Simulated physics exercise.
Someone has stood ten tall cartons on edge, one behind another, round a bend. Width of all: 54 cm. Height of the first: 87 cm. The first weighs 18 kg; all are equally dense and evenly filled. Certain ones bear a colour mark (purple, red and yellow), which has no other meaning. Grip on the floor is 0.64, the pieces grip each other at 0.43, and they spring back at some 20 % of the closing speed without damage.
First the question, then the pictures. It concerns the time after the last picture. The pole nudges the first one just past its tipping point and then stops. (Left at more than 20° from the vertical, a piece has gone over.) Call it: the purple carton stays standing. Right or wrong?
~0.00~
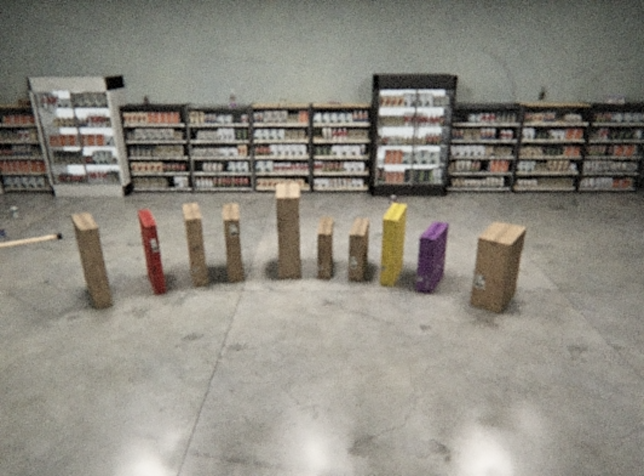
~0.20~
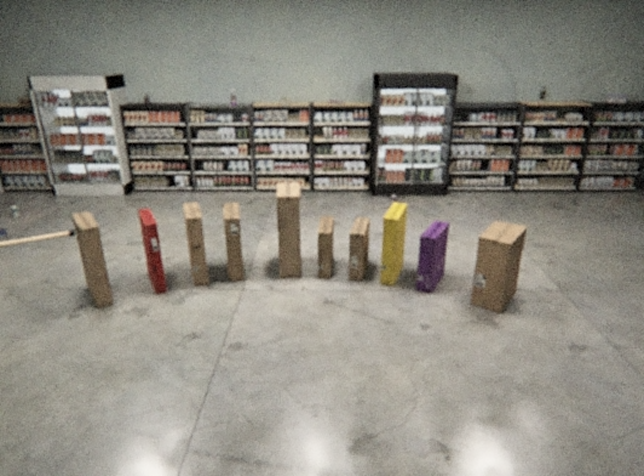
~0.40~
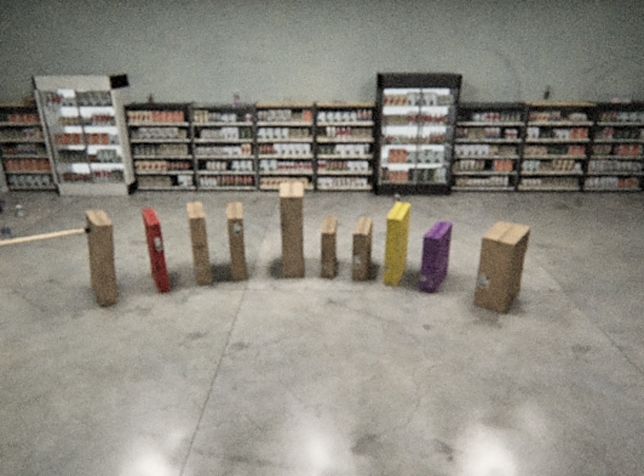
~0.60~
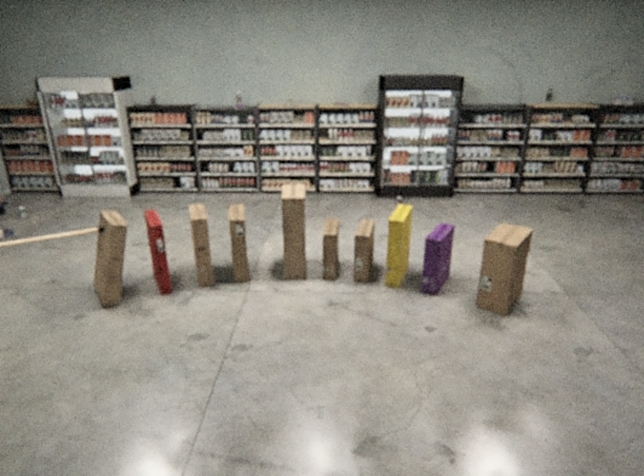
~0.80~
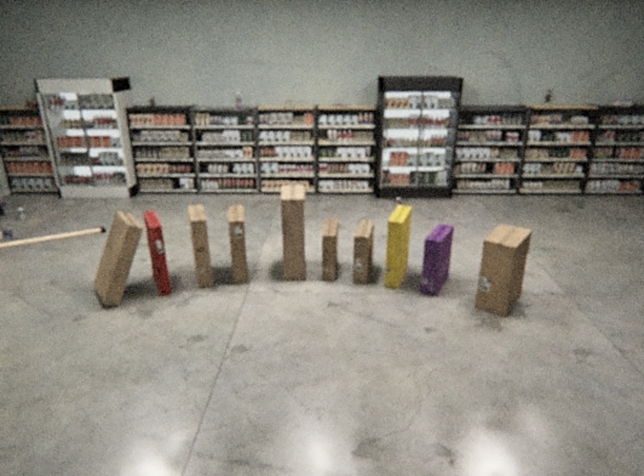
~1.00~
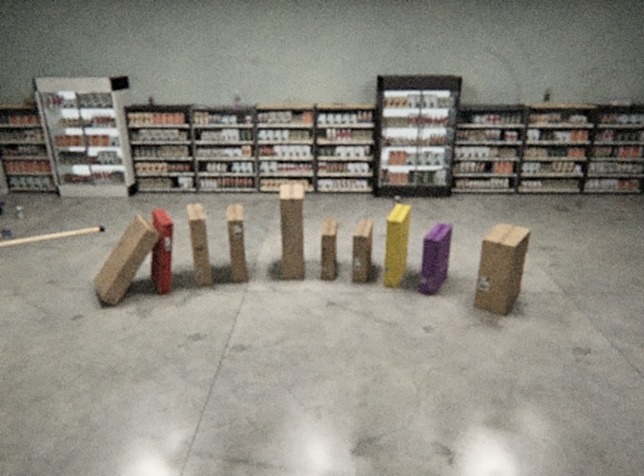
Wrong.
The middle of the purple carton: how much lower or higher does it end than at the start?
It finishes some 10 cm lower than at the start.
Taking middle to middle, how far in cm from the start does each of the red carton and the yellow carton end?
The red one ends 40 cm from its start and the yellow one 40 cm.
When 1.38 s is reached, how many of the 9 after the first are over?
I make it 1 by that time.
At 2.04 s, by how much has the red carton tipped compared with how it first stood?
About 60 degrees.
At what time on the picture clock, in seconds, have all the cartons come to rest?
Rest time: Around 3.0 s.
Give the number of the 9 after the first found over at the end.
8 in total.
After 1.38 s, 1 of the 9 other cartons over; purple carton unmoved; red carton leaning 41°.
After 2.04 s, 4 of the 9 other cartons over; purple carton unmoved; red carton leaning 64°.
After 2.70 s, 8 of the 9 other cartons over; purple carton leaning 21°; red carton leaning 67°.
At rest (3.3 s), 8 of the 9 other cartons over; purple carton leaning 58°; red carton leaning 67°; yellow carton leaning 59°. One left standing. As the last picture would show them, middles, purple carton near (460, 270), red carton near (194, 260).
